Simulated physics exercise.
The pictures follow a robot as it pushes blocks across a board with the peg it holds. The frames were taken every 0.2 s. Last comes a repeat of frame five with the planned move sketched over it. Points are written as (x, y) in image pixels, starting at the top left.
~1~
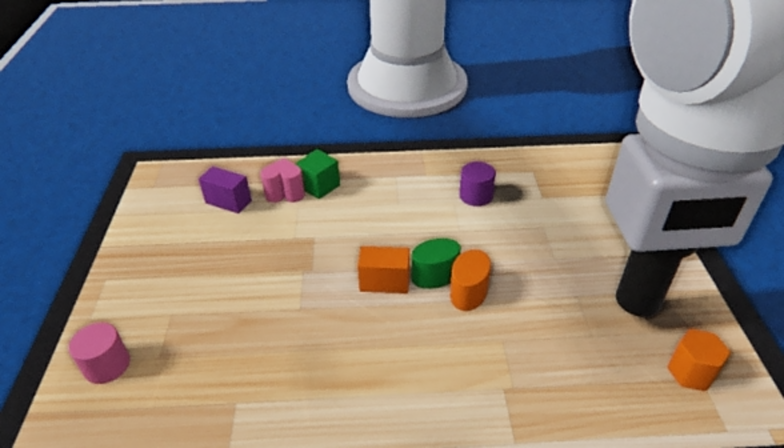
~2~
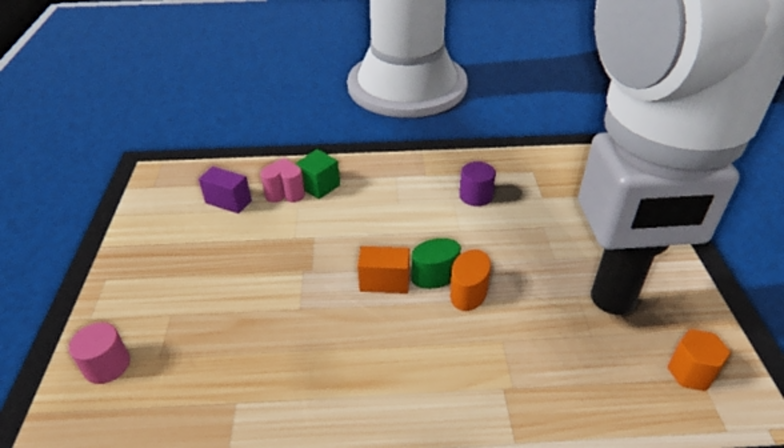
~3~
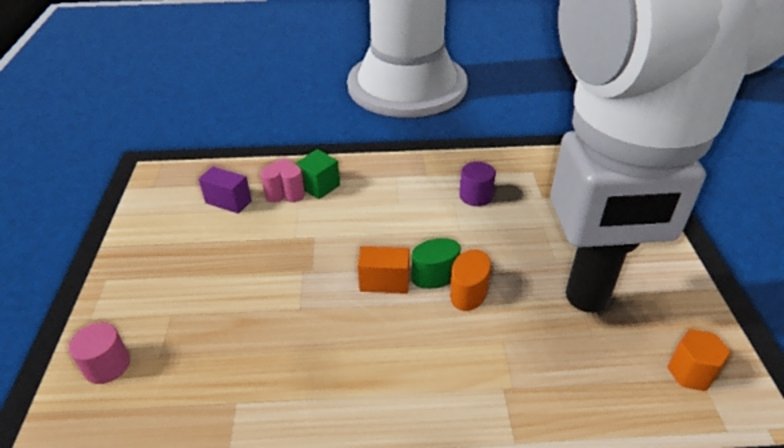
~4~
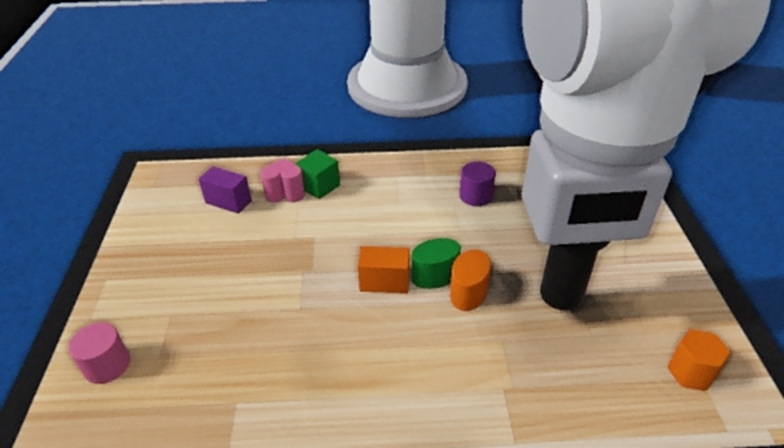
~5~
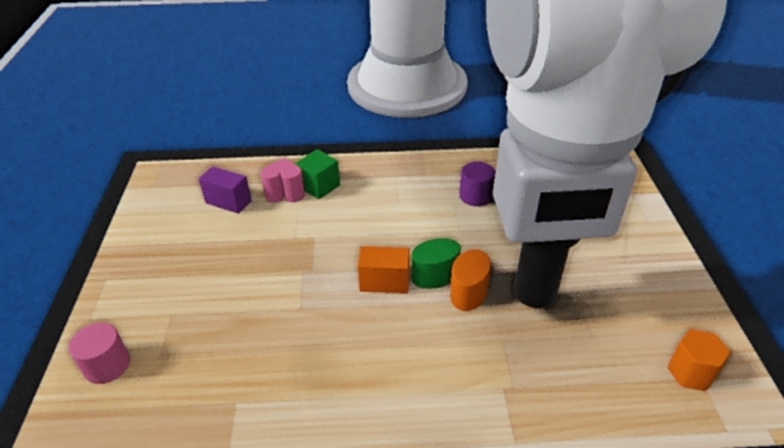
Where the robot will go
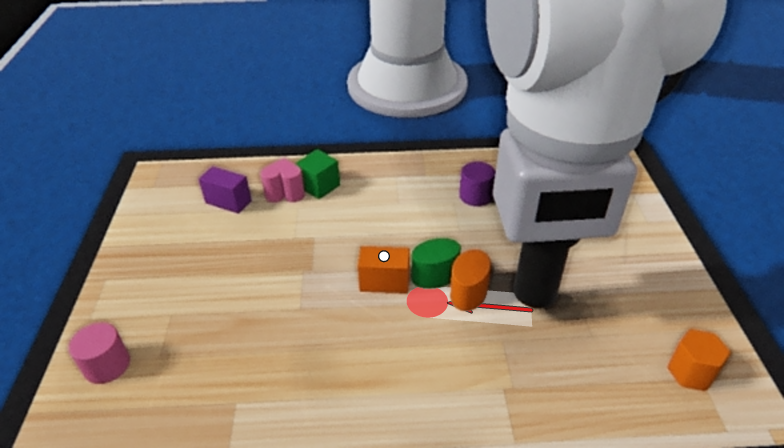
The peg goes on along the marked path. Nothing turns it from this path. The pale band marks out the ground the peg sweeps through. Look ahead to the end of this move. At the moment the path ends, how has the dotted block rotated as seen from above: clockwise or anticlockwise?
Counterclockwise from above.
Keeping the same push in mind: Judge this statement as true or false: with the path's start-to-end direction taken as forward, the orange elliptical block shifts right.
This is true.
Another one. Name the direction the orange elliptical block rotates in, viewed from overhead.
It twists clockwise.
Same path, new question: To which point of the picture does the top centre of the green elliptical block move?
It comes to (410, 221).
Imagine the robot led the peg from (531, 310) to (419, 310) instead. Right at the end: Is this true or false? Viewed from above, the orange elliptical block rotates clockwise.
Verdict: True.
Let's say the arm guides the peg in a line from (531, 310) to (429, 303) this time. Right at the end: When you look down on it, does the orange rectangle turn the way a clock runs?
No, it doesn't check out.
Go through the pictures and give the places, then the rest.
Peg tip at (637, 302); block tops, orange rectangle at (384, 256); green elliptical block at (437, 250); orange elliptical block at (472, 266), in the first picture.
Peg at (612, 300); blocks unchanged, in the second picture.
Peg at (587, 298); blocks unchanged, in the third picture.
Peg at (561, 296); blocks unchanged, in the fourth picture.
Peg at (535, 294); orange rectangle at (384, 256); green elliptical block at (437, 250); orange elliptical block at (472, 266), in the fifth picture.
Path on the board, from (531, 310) directly to (427, 301); the dot is on the orange rectangle.
On the path given first. Halfway along, peg at (480, 289); green elliptical block at (427, 239), turned 25° anticlockwise; orange elliptical block at (454, 257), turned 45° clockwise.
At the end, peg at (428, 285); orange rectangle at (378, 253), turned 25° anticlockwise; green elliptical block at (410, 221), turned 25° anticlockwise; orange elliptical block at (425, 246), turned 90° clockwise.
